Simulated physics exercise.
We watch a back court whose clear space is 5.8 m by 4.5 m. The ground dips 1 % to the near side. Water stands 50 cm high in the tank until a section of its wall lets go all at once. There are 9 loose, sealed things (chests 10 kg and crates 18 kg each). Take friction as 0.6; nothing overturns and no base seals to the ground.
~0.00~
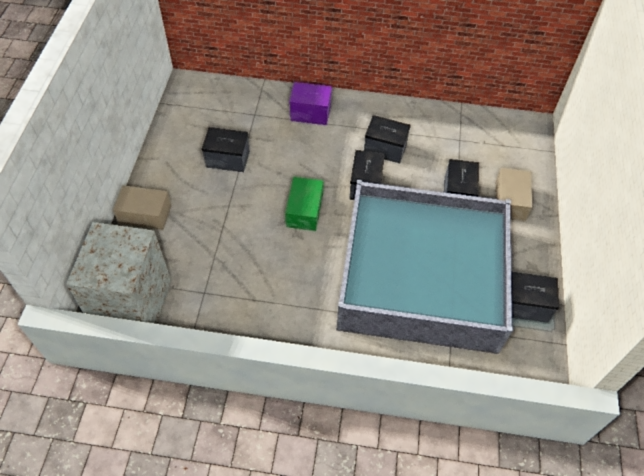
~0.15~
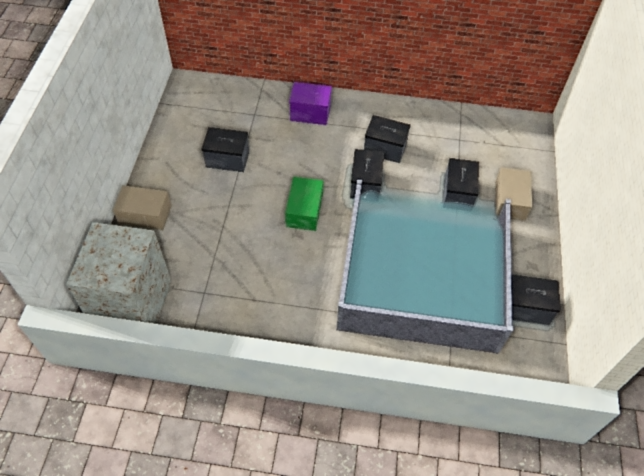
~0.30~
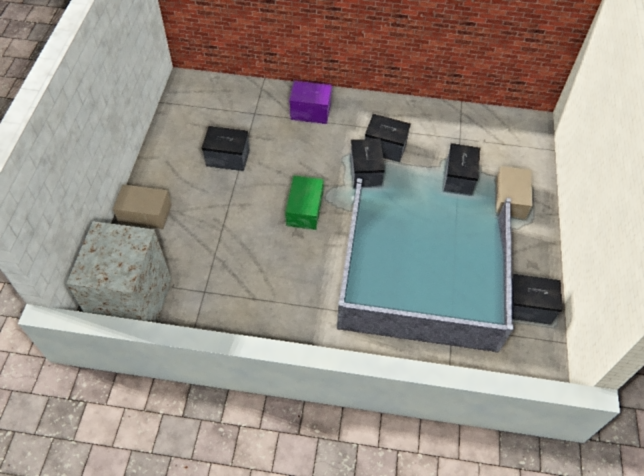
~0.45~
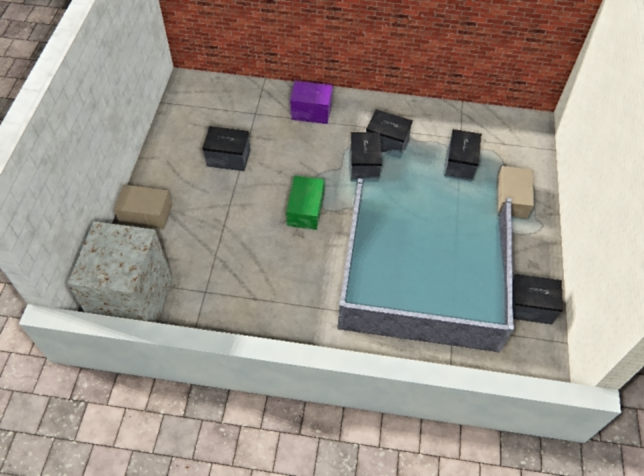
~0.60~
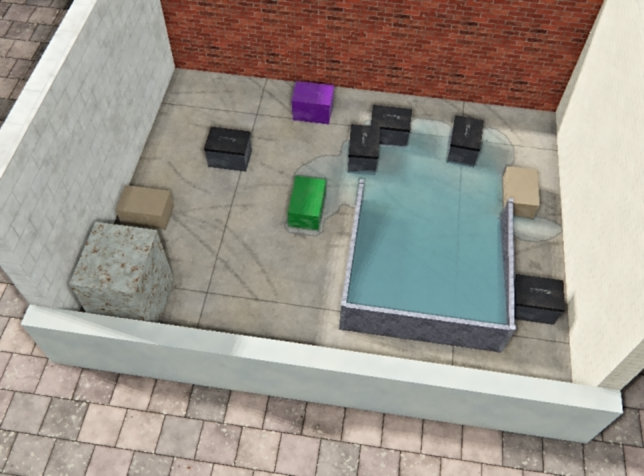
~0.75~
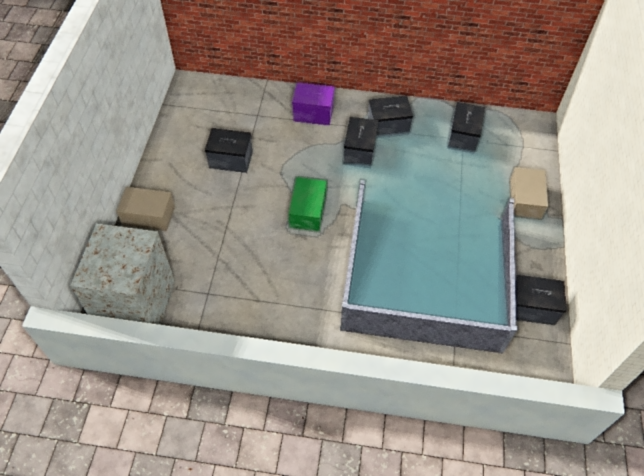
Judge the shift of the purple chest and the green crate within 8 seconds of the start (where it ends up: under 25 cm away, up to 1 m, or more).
The purple chest gets carried off, the green crate barely shifts.
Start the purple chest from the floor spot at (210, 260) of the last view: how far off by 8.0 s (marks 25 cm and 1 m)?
It is nudged along.
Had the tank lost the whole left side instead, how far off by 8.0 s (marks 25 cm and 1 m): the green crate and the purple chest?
In that case the green crate ends far away, the purple chest ends far away.
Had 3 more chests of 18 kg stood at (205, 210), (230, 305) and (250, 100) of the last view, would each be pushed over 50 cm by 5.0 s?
In turn: Short of it, short of it, past it.
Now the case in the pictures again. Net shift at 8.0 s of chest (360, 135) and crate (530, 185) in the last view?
In that order: 200 cm, 350 cm.
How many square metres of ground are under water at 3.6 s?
Some 17 m2.
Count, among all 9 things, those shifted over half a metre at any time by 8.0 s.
I count 8.
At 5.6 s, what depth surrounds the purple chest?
Roughly 10 cm.
After 1.6 s the purple chest is near (301, 85), 0.3 m from its start, aground; the green crate is near (308, 197), 0.0 m from its start, aground; 3 afloat.
After 3.6 s the purple chest is near (159, 106), 2.2 m from its start, afloat; the green crate is near (308, 197), 0.0 m from its start, aground; 4 afloat.
After 5.6 s the purple chest is near (136, 193), 2.9 m from its start, afloat; the green crate is near (308, 197), 0.0 m from its start, aground; 7 afloat.
After 8.0 s the purple chest is near (125, 210), 3.1 m from its start, afloat; the green crate is near (308, 197), 0.0 m from its start, aground; 6 afloat.
